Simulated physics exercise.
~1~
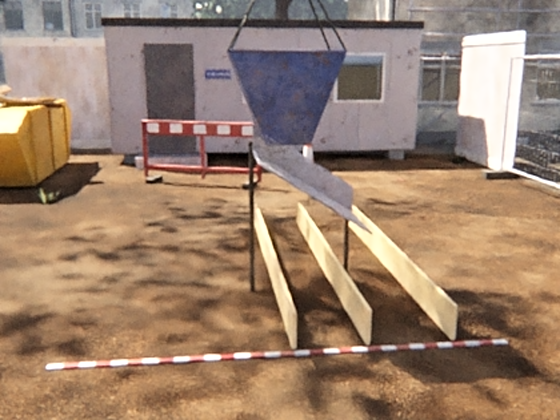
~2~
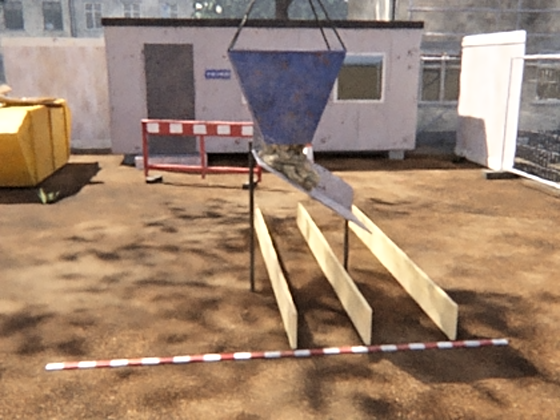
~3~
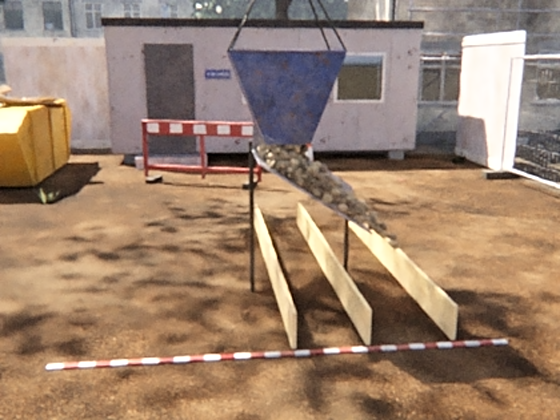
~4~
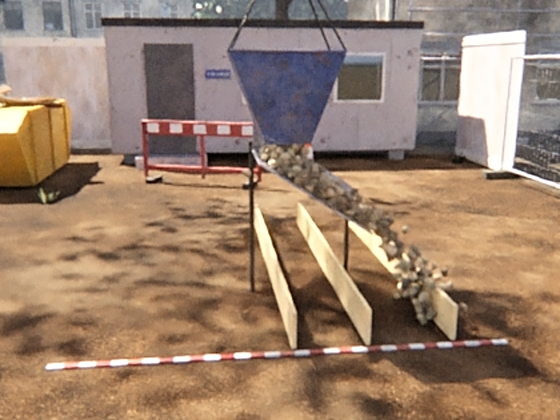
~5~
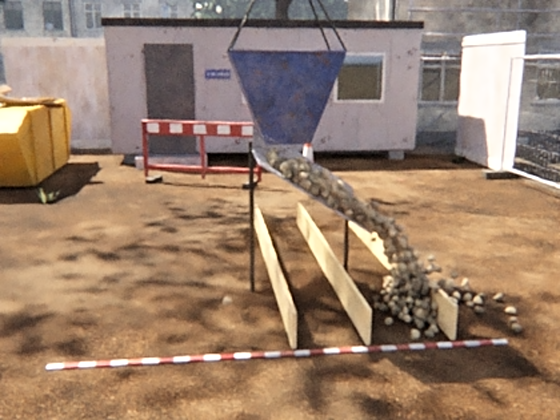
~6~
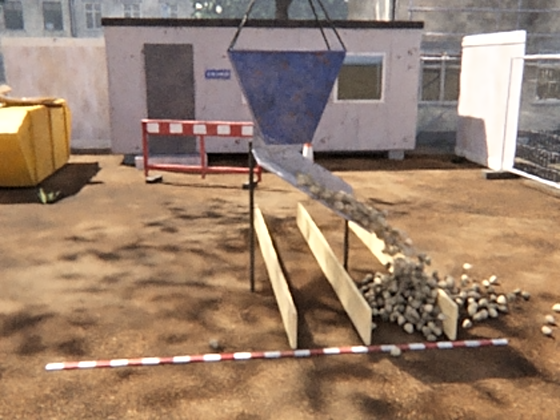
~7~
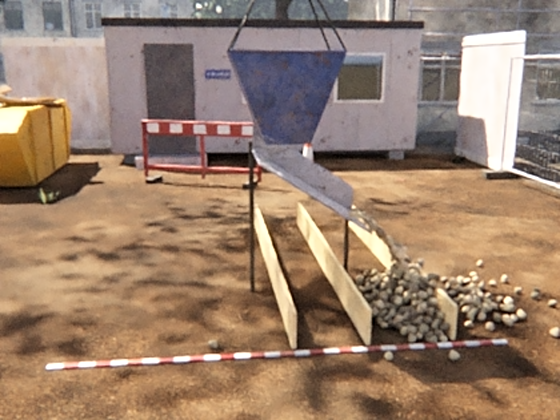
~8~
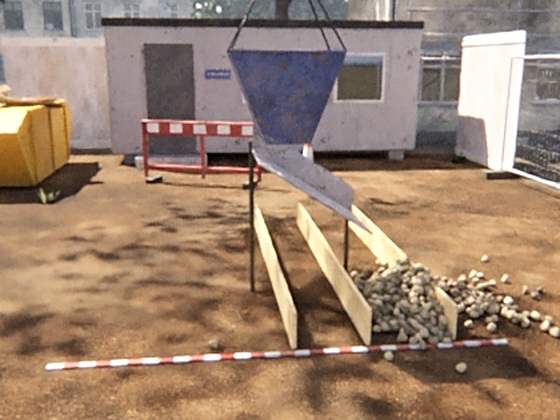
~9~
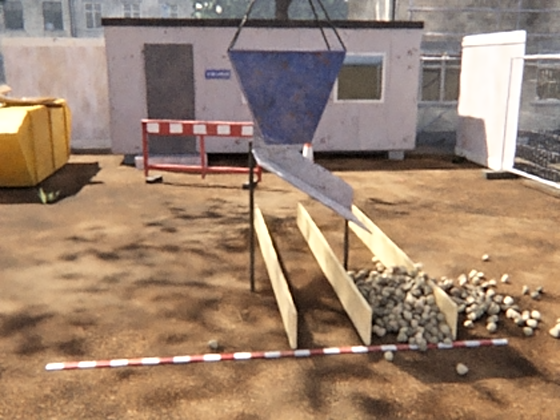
A blue hopper hangs from dark cables above a fixed, sloping steel slide in a dirt yard, seen from the side, with a pale site cabin, a red and white barrier and a yellow skip behind. Below, upright pale planks mark two bays behind a red and white staff lying on the ground. Rounded grey and tan stones emerge from the hopper's bottom and pour down the slide to the right. They tumble into the right bay and pile up, while some spill beyond its outer plank. The slide empties, leaving most stones heaped in the right bay, others scattered farther right, and the left bay empty.
